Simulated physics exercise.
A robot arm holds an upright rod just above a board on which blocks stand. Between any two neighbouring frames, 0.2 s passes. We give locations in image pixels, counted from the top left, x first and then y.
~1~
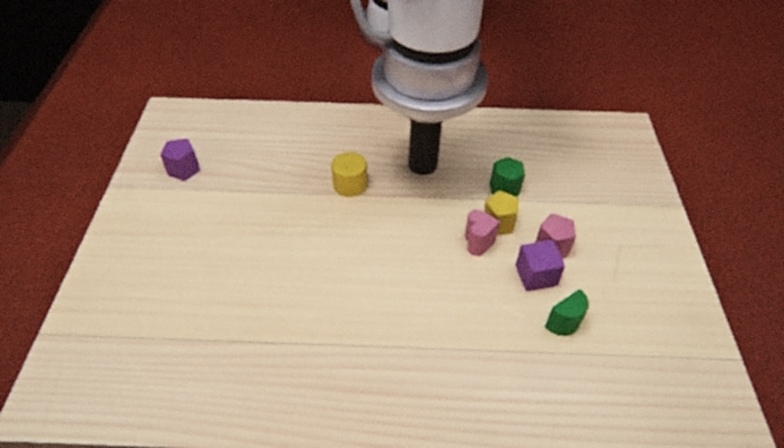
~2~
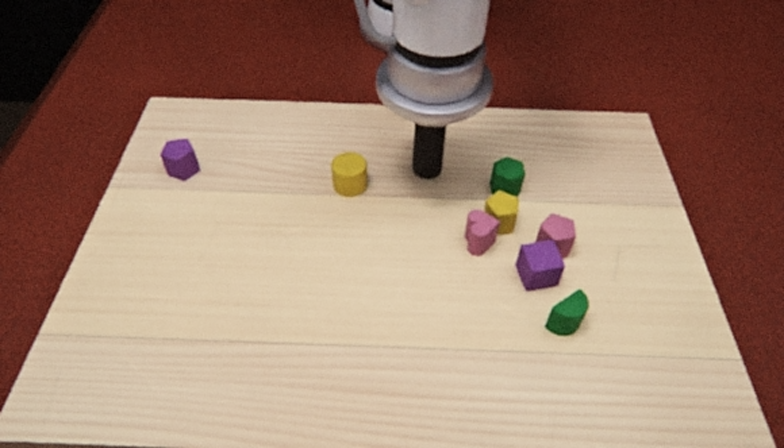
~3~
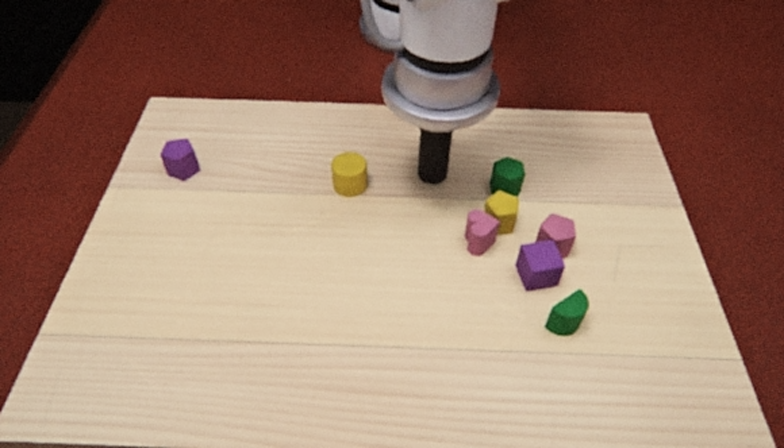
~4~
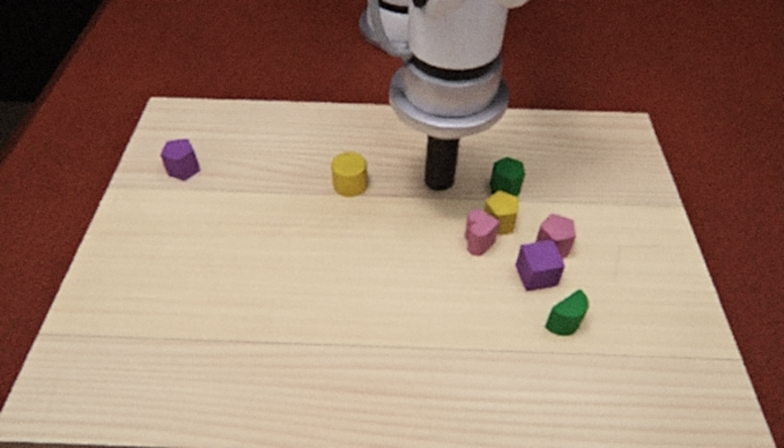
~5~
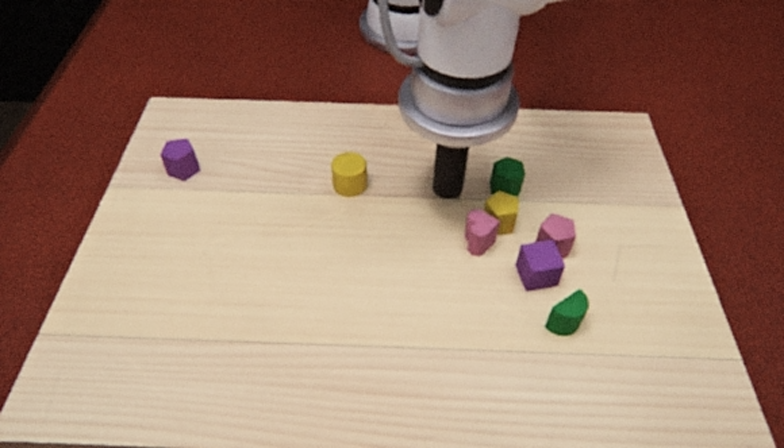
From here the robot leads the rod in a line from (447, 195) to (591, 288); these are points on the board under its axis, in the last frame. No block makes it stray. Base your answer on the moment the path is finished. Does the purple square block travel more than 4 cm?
I believe not.
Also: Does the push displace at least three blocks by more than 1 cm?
It seems so.
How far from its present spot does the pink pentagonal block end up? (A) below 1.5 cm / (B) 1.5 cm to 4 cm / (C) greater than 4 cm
The answer is C.
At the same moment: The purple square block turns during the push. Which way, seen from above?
My answer: Clockwise.
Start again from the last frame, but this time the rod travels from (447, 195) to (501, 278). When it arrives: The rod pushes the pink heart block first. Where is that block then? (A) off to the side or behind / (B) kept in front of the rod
I'll go with B - kept in front of the rod.
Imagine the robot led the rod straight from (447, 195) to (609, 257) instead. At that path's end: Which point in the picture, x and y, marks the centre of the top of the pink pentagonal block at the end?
I'd place it at (589, 252), taking the centre of its top.
On the path given first. One third of the way, rod (492, 217); yellow pentagonal block (526, 212), turned 25° anticlockwise.
Two thirds of the way, rod (542, 248); yellow pentagonal block (579, 235), turned 55° anticlockwise; purple square block (548, 262), turned 20° clockwise; pink pentagonal block (612, 242).
At the end, rod (594, 282); pink heart block still; yellow pentagonal block (611, 245), turned 90° anticlockwise; purple square block (553, 273), turned 50° clockwise; pink pentagonal block (644, 242), turned 30° anticlockwise.
